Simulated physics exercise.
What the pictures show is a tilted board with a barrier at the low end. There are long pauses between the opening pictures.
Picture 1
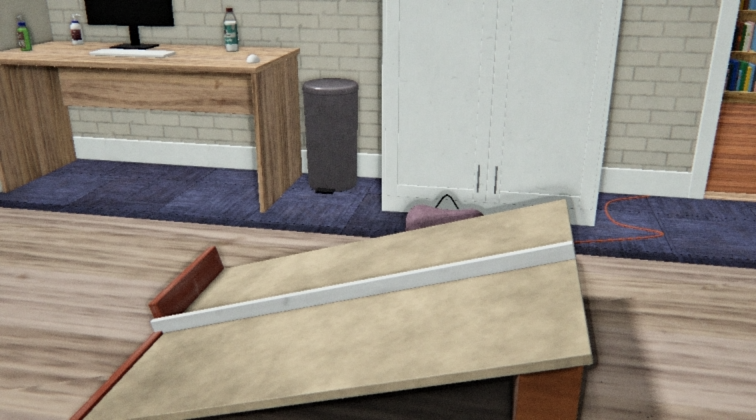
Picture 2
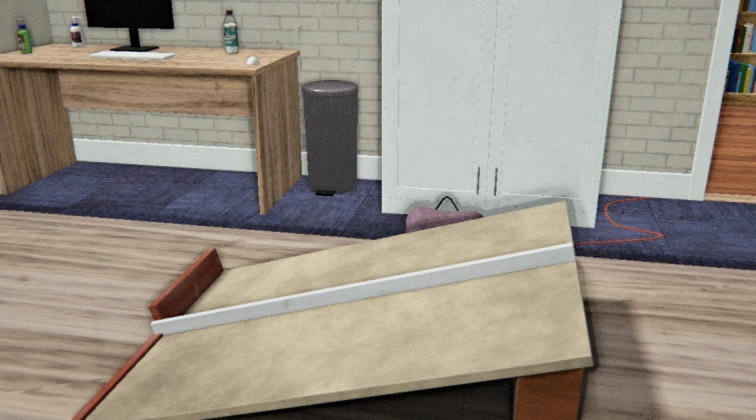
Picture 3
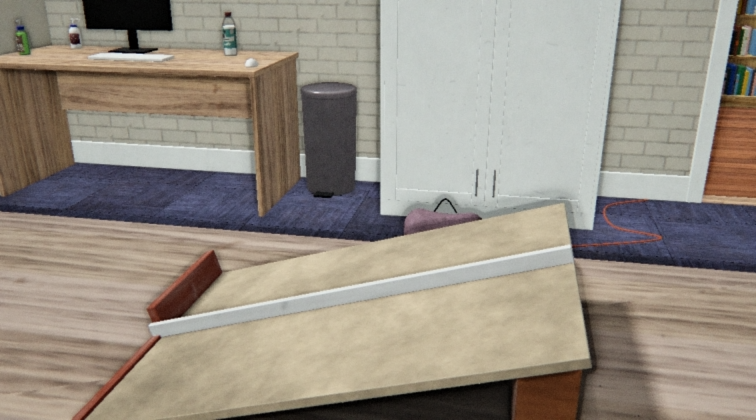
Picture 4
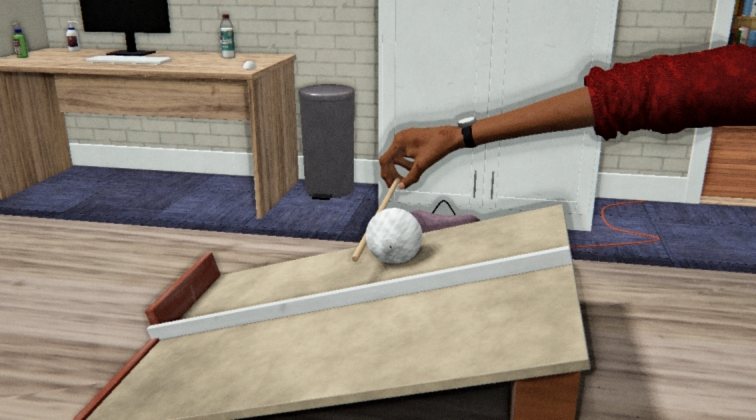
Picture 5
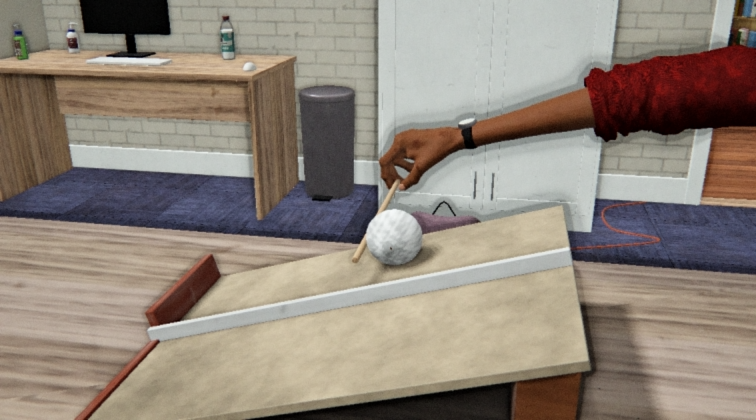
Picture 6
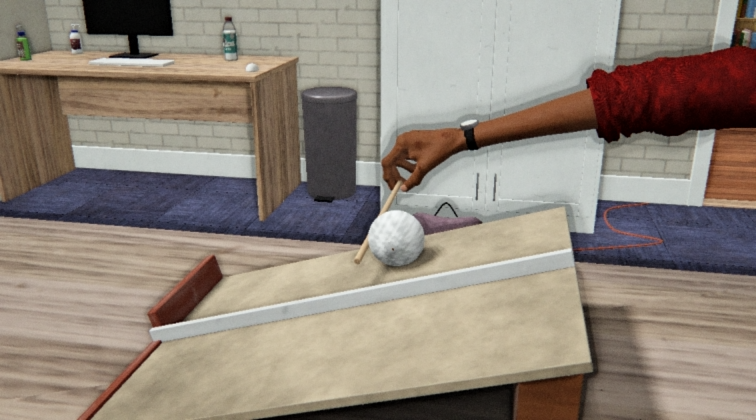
A tilted beige board with a white strip along it and a reddish-brown barrier at its low left end fills the foreground of a room, seen from slightly above. Behind it stand a wooden desk with a monitor and bottles, a grey bin and white cupboard doors. The empty board stays still, then an arm in a red sleeve appears from the right, its stick holding back a round white object, almost motionless.
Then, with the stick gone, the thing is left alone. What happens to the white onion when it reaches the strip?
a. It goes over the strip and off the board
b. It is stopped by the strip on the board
b.
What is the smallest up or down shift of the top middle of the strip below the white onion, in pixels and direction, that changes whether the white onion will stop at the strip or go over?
Down by around 12 pixels.
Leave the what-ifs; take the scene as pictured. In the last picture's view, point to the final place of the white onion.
Roughly (211, 278).
Then, 0.30 s past the last view, white onion rolling on the board near (351, 249).
Then, 0.50 s past the last view, white onion rolling on the board near (258, 268).
Finally, the white onion stops on the board, near (211, 278).
